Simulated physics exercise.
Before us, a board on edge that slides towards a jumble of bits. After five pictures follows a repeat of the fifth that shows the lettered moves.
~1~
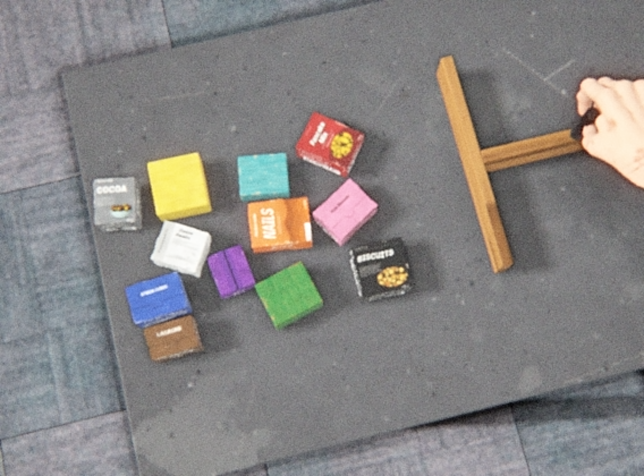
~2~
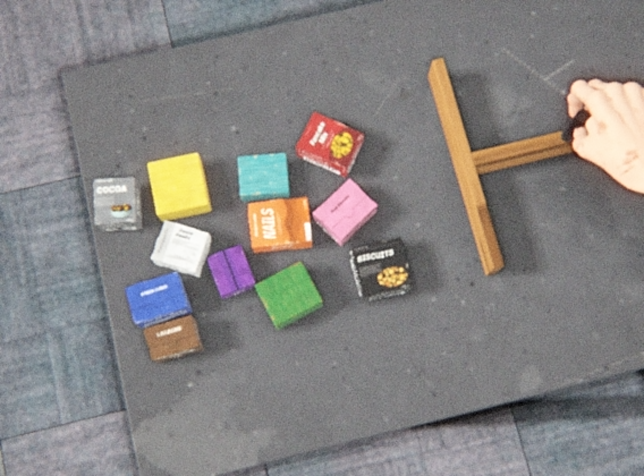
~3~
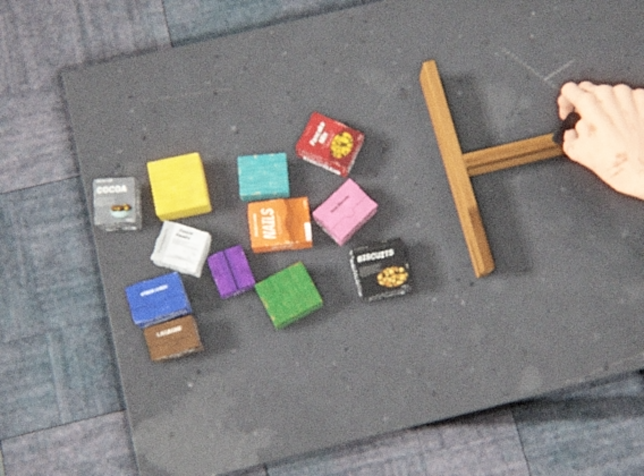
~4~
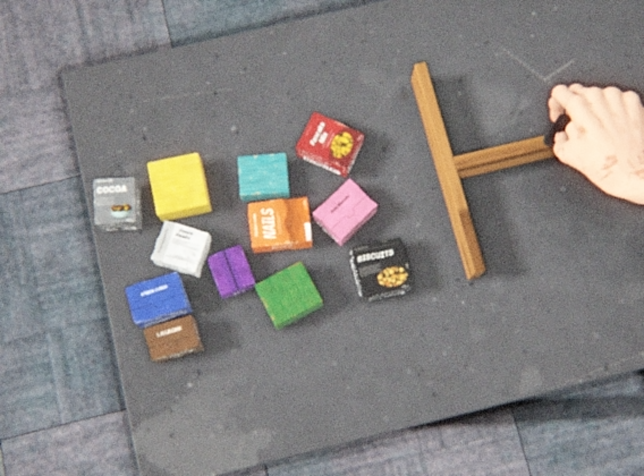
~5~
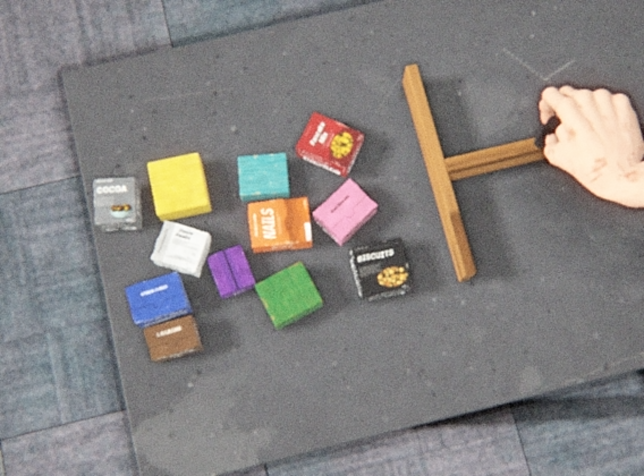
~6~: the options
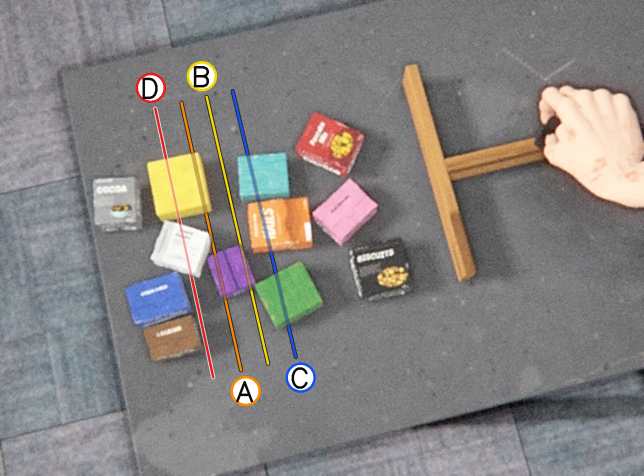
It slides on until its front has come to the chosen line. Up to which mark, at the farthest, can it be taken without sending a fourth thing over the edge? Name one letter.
Line B.
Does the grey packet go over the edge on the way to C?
No.
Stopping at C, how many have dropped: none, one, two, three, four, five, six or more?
The count is none.
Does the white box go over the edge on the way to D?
By then, yes.
On the marked copy, A at (210, 232); B at (236, 226); C at (263, 219); D at (183, 238).
Taking B. A third of the way, board (368, 183); red packet (313, 148); black packet (356, 276).
Two thirds of the way, board (292, 201); blue packet (135, 310); white box (150, 253).
When it is over, board (238, 214); blue packet over the edge; grey packet over the edge; three fallen.
As for the rest, A drops six; C is within the limit but short; D drops six.
